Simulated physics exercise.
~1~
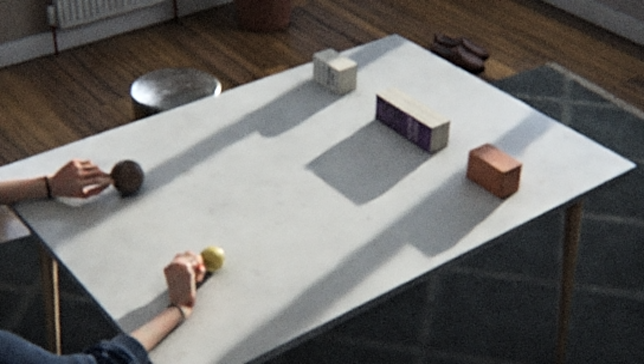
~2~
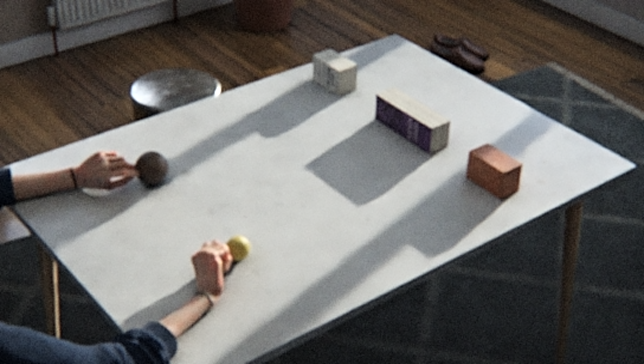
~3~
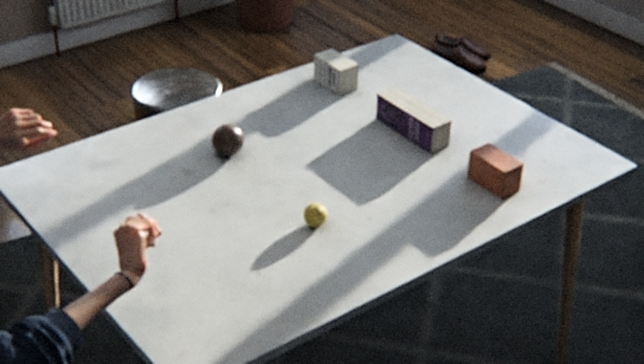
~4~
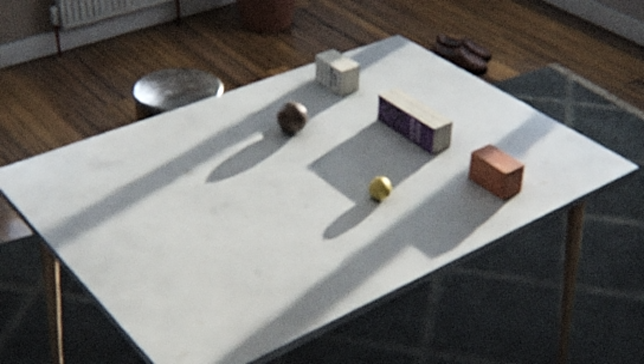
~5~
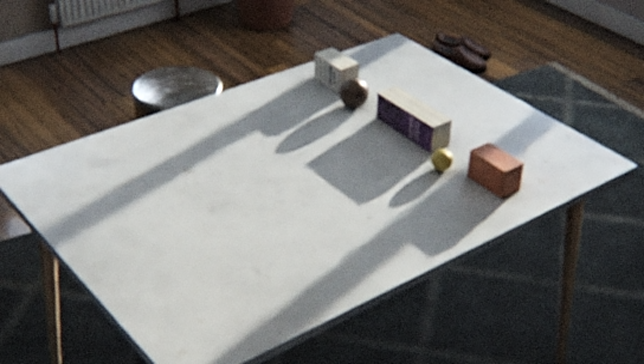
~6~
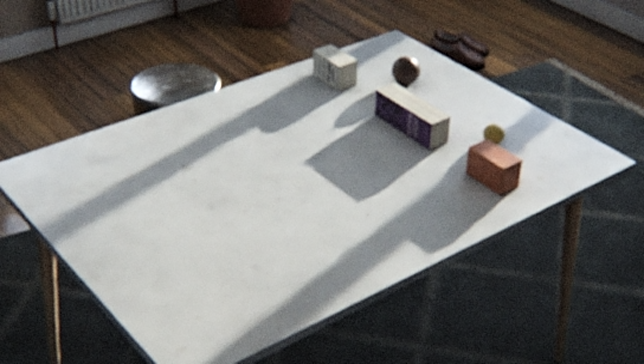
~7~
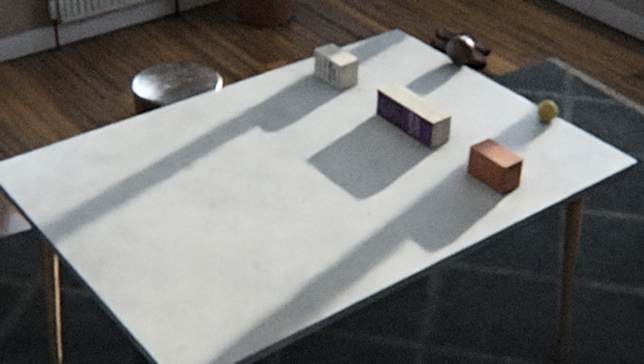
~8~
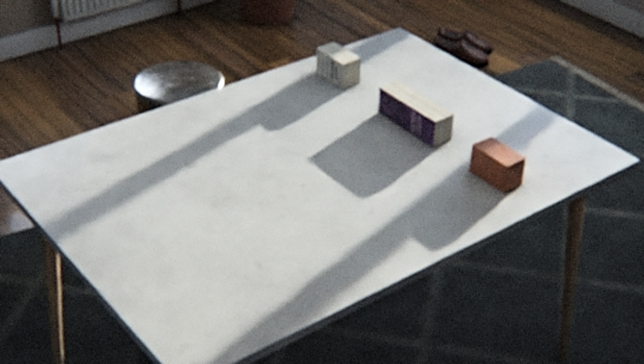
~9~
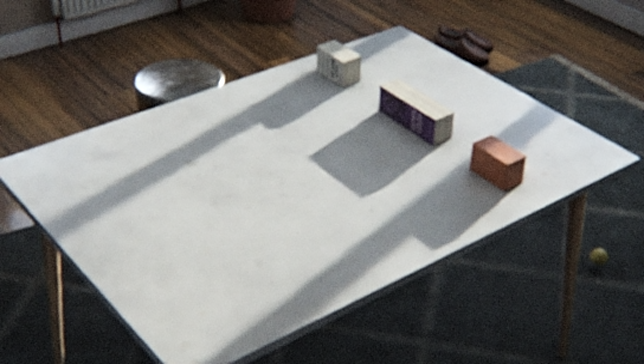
A pale table in a wood-floored room is seen from above at an angle, with a metal stool beyond its left side and a dark rug on the right. A white block, a purple and white block and an orange block stand spaced across its far right part. From the left, two hands push a brown ball and a smaller yellow ball, then let go and draw back. The brown ball rolls between the white and purple blocks, while the yellow one passes between the purple and orange blocks. Both leave the table, and the yellow ball reappears low on the right.
